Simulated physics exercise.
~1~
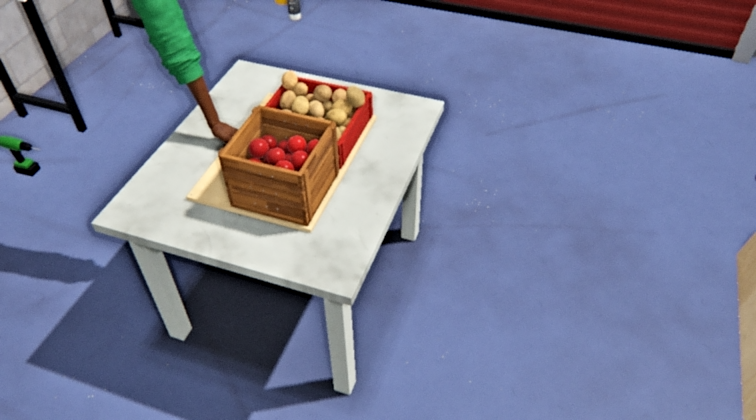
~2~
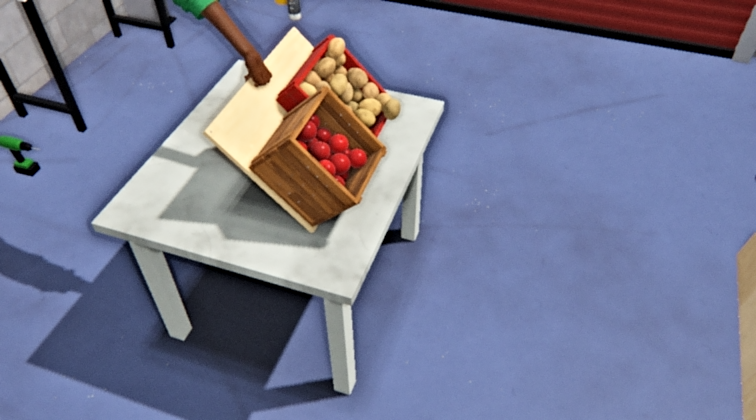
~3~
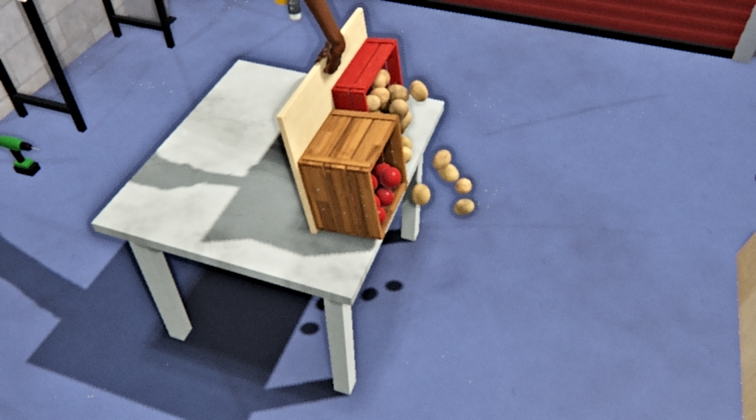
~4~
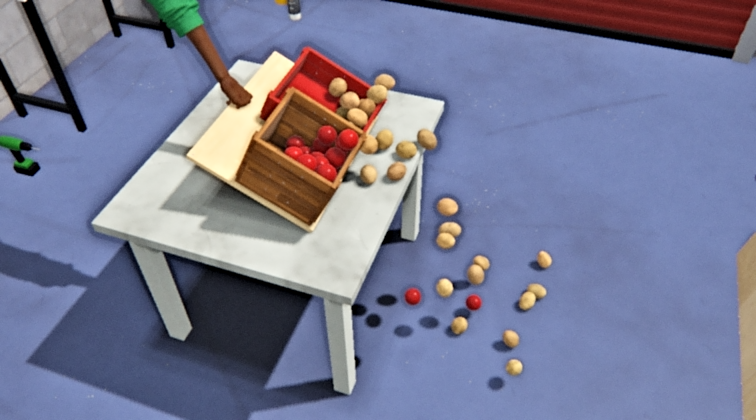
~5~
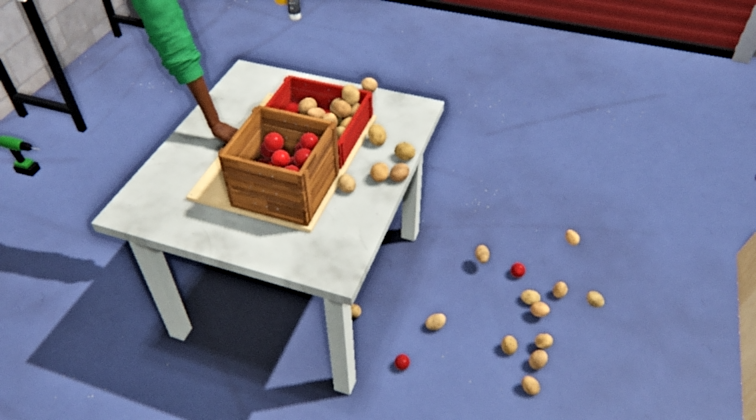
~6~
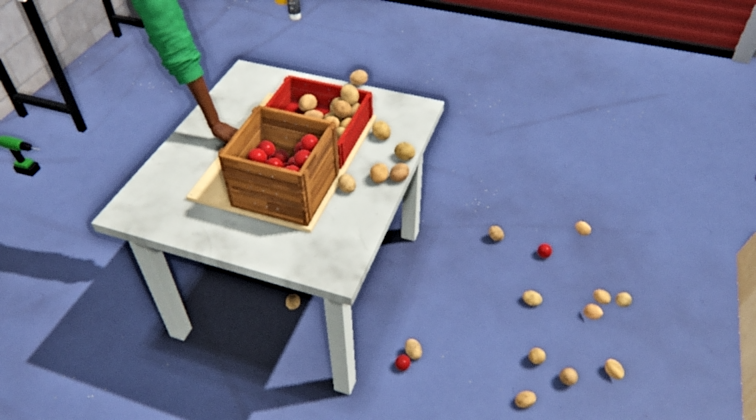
A hand in a green sleeve lifted the left side of a board holding a red crate of potatoes and a wooden crate of red apples until it stood steeply, then lowered it flat, leaving many potatoes and two apples scattered across the floor and table.
